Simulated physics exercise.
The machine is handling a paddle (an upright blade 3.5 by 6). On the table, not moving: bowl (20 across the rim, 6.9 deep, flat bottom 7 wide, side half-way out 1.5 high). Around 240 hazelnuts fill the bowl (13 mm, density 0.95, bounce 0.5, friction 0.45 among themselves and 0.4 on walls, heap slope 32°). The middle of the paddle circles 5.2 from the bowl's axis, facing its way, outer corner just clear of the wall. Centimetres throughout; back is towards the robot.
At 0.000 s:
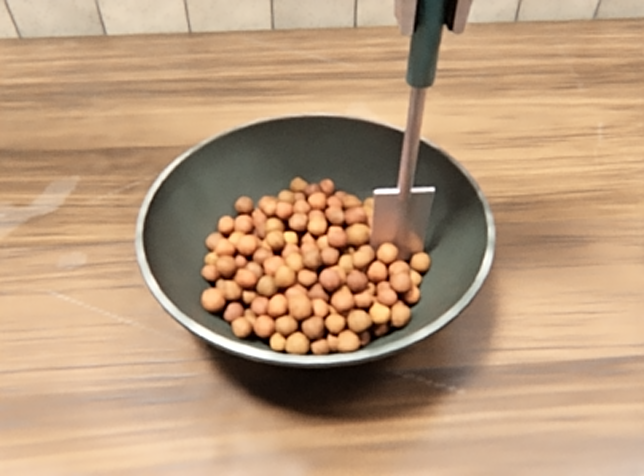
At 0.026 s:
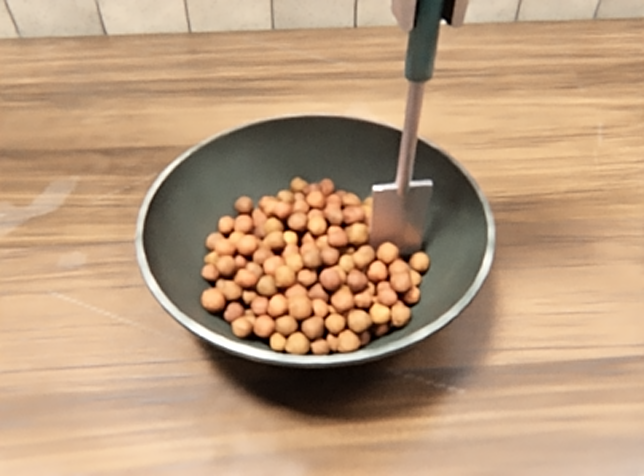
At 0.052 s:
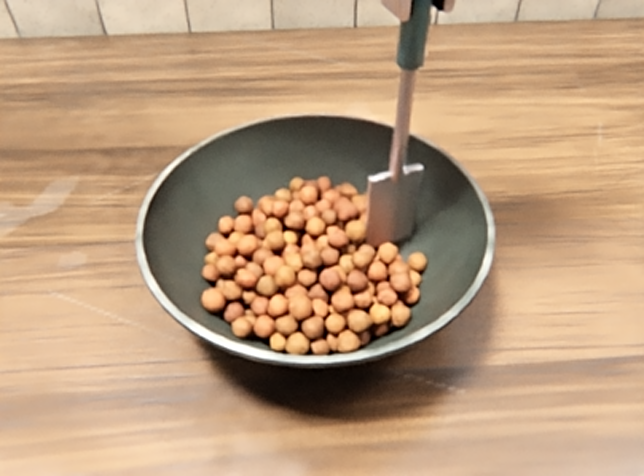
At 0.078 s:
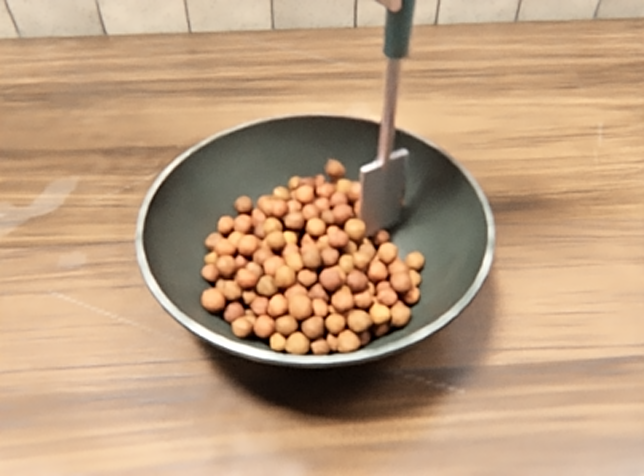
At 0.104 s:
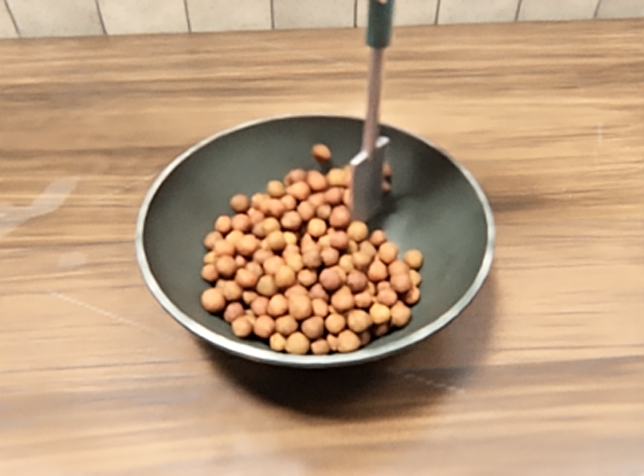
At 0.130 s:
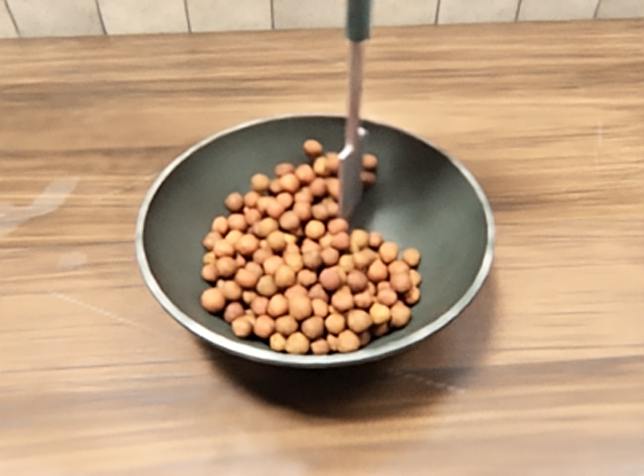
A dark bowl with a pale rim, heaped with round orange-brown hazelnuts, sits on a streaky brown wooden table, seen from above at an angle, with cream tiles behind. A grey paddle on a thin shaft with a dark green handle stands upright among the nuts at the right. It sweeps leftward and back around the bowl, turning edge-on and pushing nuts up the far side, while the camera stays still.
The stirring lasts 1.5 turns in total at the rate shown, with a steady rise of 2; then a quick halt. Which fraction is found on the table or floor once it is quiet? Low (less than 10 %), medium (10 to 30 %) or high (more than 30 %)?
Answer: Low; less than 10 % of the hazelnuts finish on the table or floor.
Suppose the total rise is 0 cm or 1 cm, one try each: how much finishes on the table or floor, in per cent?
Some 5 and 5 per cent.
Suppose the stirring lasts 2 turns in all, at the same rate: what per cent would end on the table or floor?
In that case some 0 per cent.
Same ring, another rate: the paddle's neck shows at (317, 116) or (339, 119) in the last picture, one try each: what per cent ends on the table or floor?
About 15 and 5 per cent.
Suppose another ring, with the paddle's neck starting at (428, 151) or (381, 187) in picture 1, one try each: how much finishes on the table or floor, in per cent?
About 0 and 0 per cent.
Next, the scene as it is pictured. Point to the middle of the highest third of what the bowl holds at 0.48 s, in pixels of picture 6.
Around (320, 311).
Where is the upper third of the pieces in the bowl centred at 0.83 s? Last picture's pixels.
At about (316, 208).
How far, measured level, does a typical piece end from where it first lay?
Some 5 cm.
After 0.48 s, 247° round, highest piece 8 above the table; 241 in the bowl, 2 on the table or floor.
After 0.83 s, 75° round, highest piece 7 above the table; 240 in the bowl, 3 on the table or floor.
After 1.20 s, 180° round, highest piece 6 above the table; 239 in the bowl, 4 on the table or floor.
After 1.90 s, 180° round, highest piece 6 above the table; 239 in the bowl, 4 on the table or floor.
At rest, 239 in the bowl, 4 on the table or floor. That is 2 % on the table or floor.
